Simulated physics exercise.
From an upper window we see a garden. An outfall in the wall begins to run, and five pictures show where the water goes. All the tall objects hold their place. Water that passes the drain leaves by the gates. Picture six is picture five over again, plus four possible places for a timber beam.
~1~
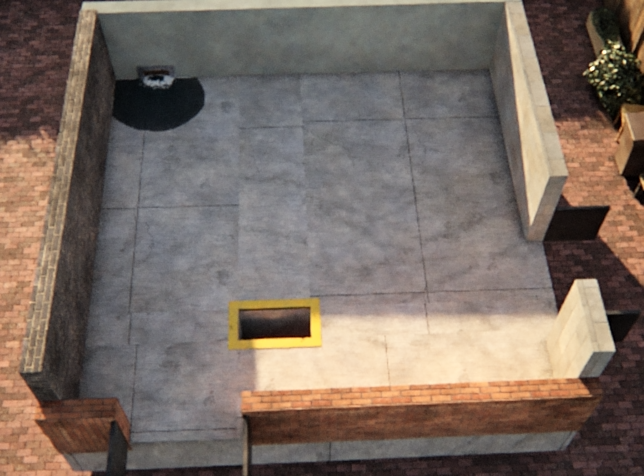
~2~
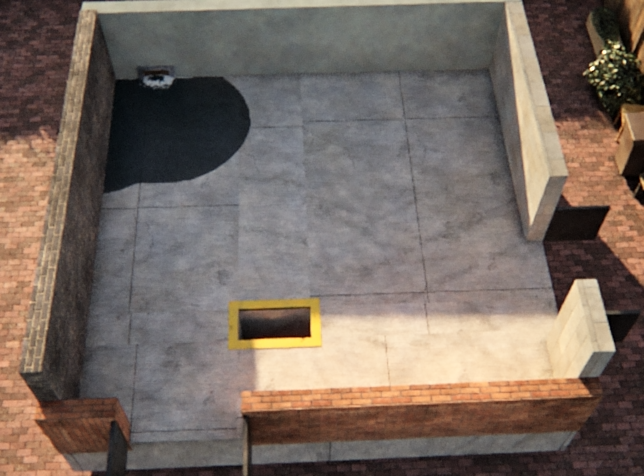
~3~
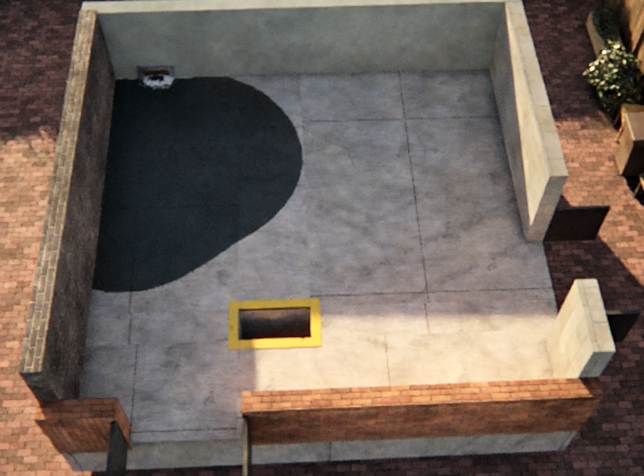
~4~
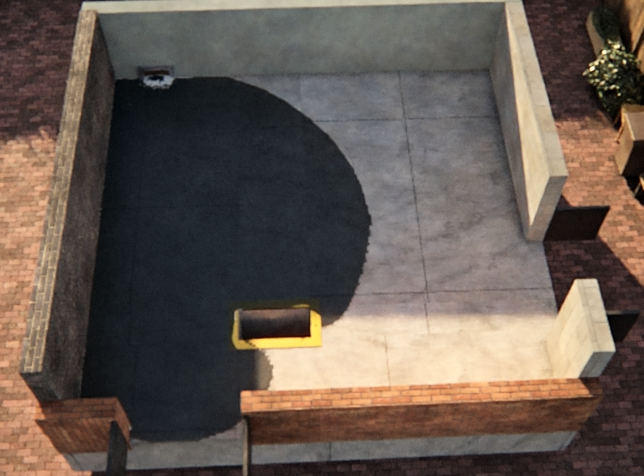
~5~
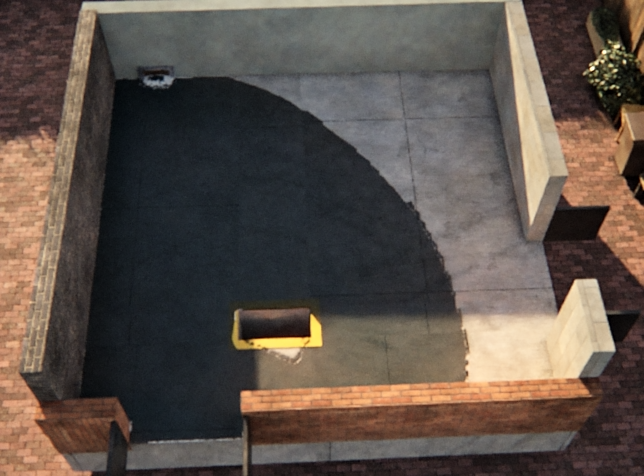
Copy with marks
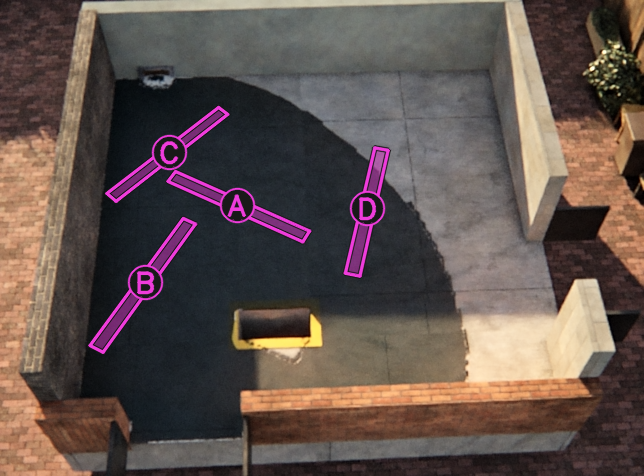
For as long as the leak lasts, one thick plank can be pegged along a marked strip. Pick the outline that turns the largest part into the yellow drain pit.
D beats the others.
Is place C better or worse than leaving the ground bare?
Place C is worse.
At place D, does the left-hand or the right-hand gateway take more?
The left one.
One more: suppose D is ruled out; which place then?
Place B.
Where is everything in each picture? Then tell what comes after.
In the first frame, outfall at (157, 72); yellow drain pit at (275, 323); open gate at (535, 289); open gate at (189, 422); 4 % of the ground under water, visible out to (188, 116); yellow drain pit still dry.
In the second frame, 11 % of the ground under water, visible out to (185, 177); yellow drain pit still dry.
In the third frame, 25 % of the ground under water, visible out to (152, 283); yellow drain pit still dry.
In the fourth frame, 48 % of the ground under water, visible out to (257, 367); yellow drain pit taking water.
In the fifth frame, 61 % of the ground under water, visible out to (445, 351); yellow drain pit taking water.
In magenta, A from (171, 176) to (306, 236); B from (96, 348) to (189, 221); C from (111, 197) to (223, 110); D from (352, 274) to (381, 149).
If A is chosen, about 22 % of the stream goes into the yellow drain pit, about 77 % out by the gates.
If B is chosen, about 30 % of the stream goes into the yellow drain pit, about 70 % out by the gates.
If C is chosen, about 20 % of the stream goes into the yellow drain pit, about 79 % out by the gates.
If D is chosen, about 41 % of the stream goes into the yellow drain pit, about 57 % out by the gates.
